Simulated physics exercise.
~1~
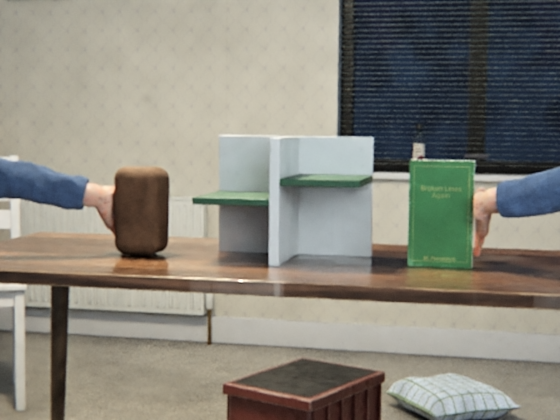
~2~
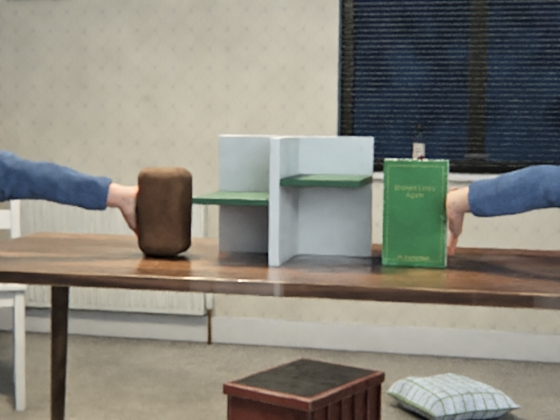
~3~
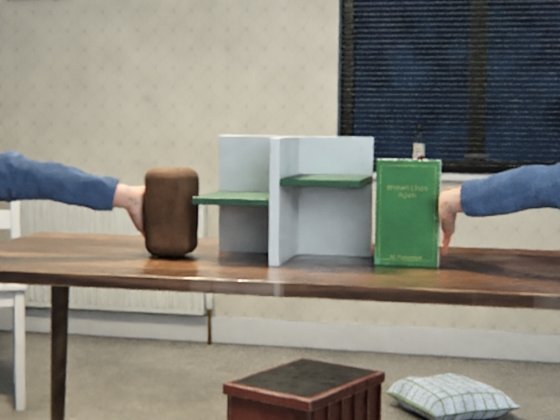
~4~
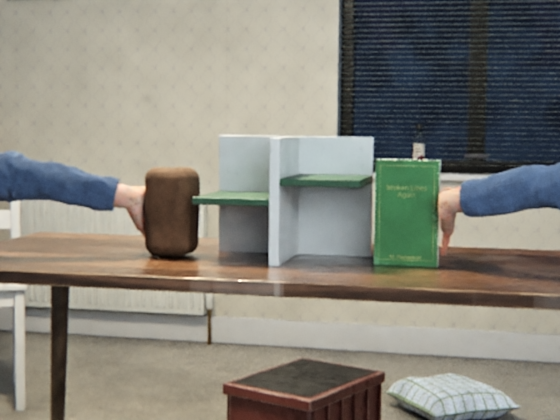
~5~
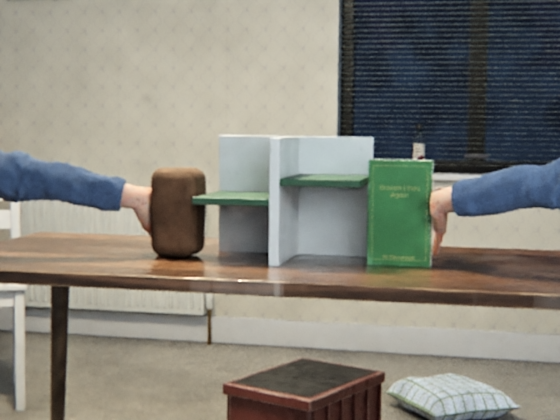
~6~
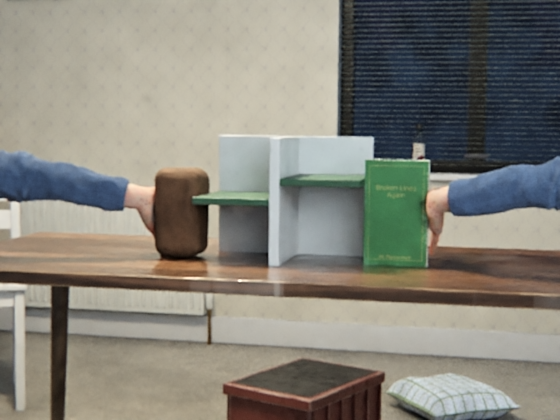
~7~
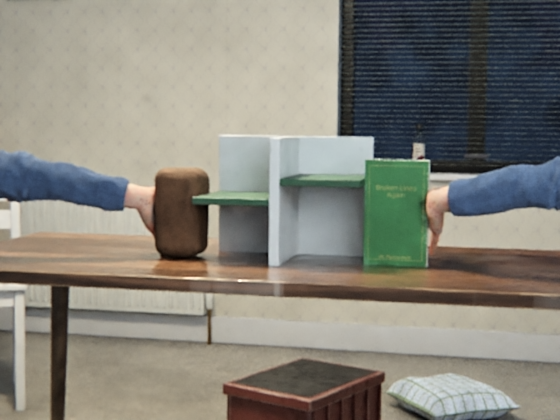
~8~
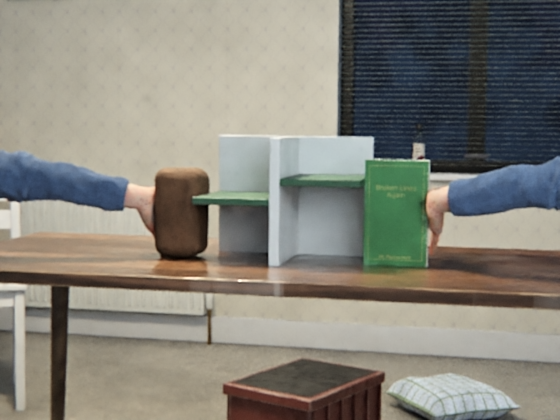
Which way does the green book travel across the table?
The green book slides to the left, toward the stand, pushed by the hand on the right.
